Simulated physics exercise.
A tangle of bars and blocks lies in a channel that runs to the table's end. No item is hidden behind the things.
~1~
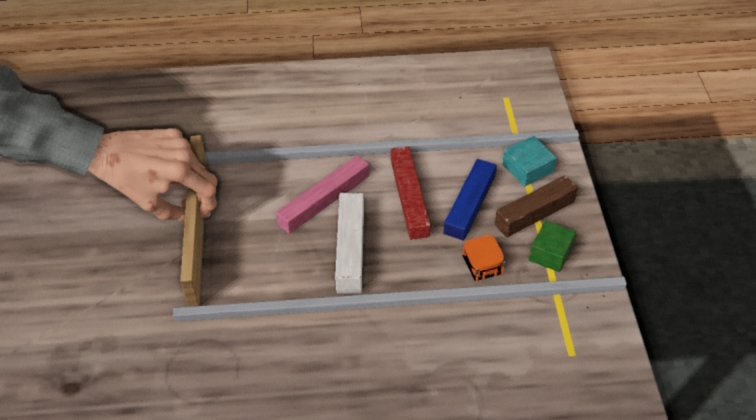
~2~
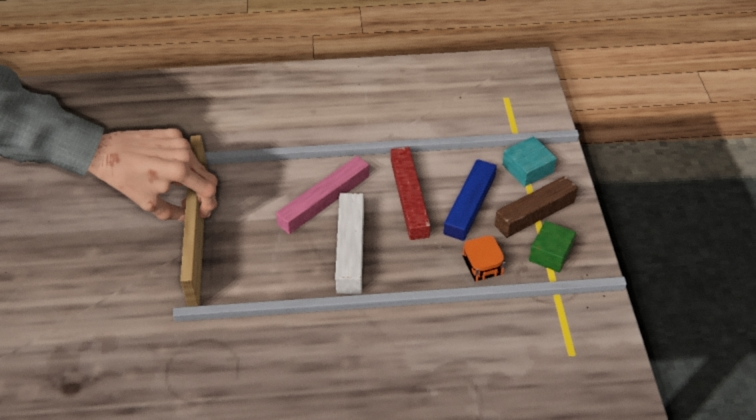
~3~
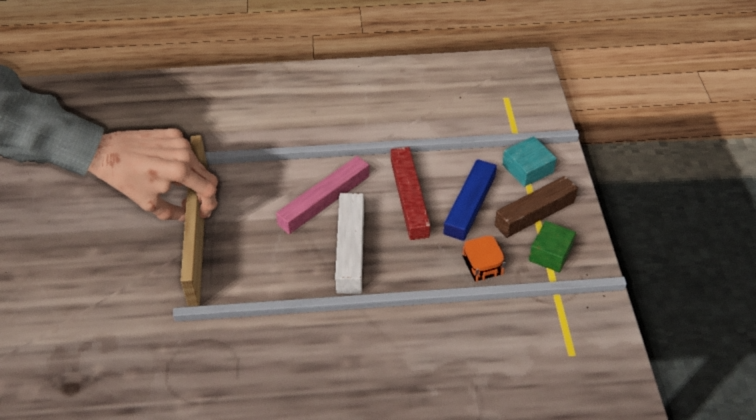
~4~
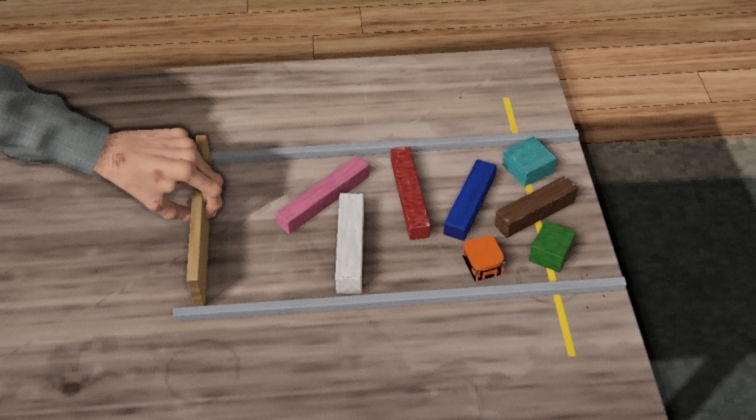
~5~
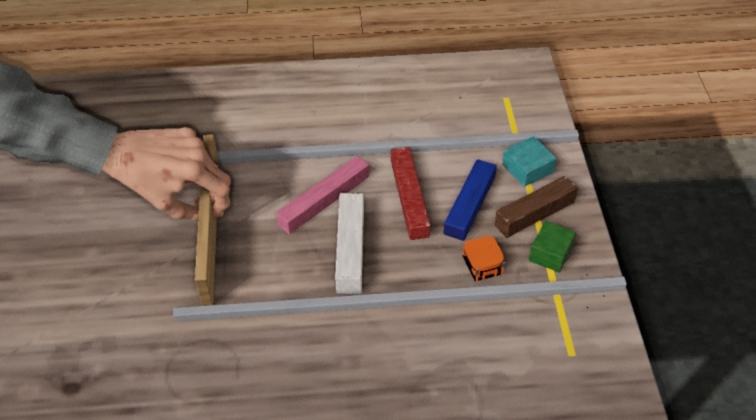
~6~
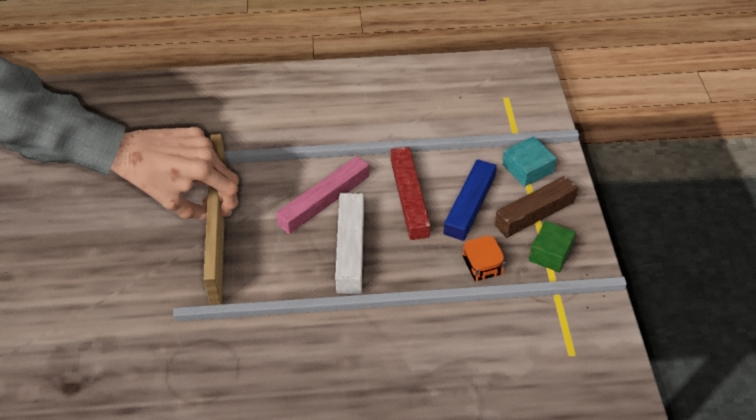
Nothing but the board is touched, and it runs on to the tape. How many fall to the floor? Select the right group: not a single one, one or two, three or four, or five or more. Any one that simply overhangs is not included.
Off the edge go more than two but under five.
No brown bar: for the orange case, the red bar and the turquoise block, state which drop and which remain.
Taking them one by one, the orange case holds its spot, the red bar holds its spot and the turquoise block drops away.
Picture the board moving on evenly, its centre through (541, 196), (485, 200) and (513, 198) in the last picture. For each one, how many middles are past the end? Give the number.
4, 1 and 2.
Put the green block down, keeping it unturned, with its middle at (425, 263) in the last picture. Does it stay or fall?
It remains in place.
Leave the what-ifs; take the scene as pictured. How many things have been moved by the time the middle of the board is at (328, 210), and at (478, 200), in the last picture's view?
I count 2 first and 8 after.
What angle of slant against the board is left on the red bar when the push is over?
I'd estimate about 25 degrees.
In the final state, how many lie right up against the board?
2 in contact.
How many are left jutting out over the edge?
My count gives 1.
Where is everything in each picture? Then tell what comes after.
In the first picture, green block (552, 246); turquoise block (529, 161); brown bar (536, 206); board (195, 218); tape (535, 212).
In the second picture, turquoise block (529, 162); blue stick (471, 199).
In the third picture, brown bar (536, 206); white bar (350, 242).
In the fourth picture, green block (552, 246); orange case (483, 259).
In the fifth picture, turquoise block (529, 162); board (208, 217).
In the sixth picture, green block (552, 246); turquoise block (529, 162); brown bar (536, 206); board (216, 217); tape (535, 212).
Early on, none off yet; green block at rest near (552, 246); turquoise block at rest near (529, 162); brown bar at rest near (536, 206).
Finally, the number that fall off is three or four; lost, blue stick, brown bar, turquoise block and green block.
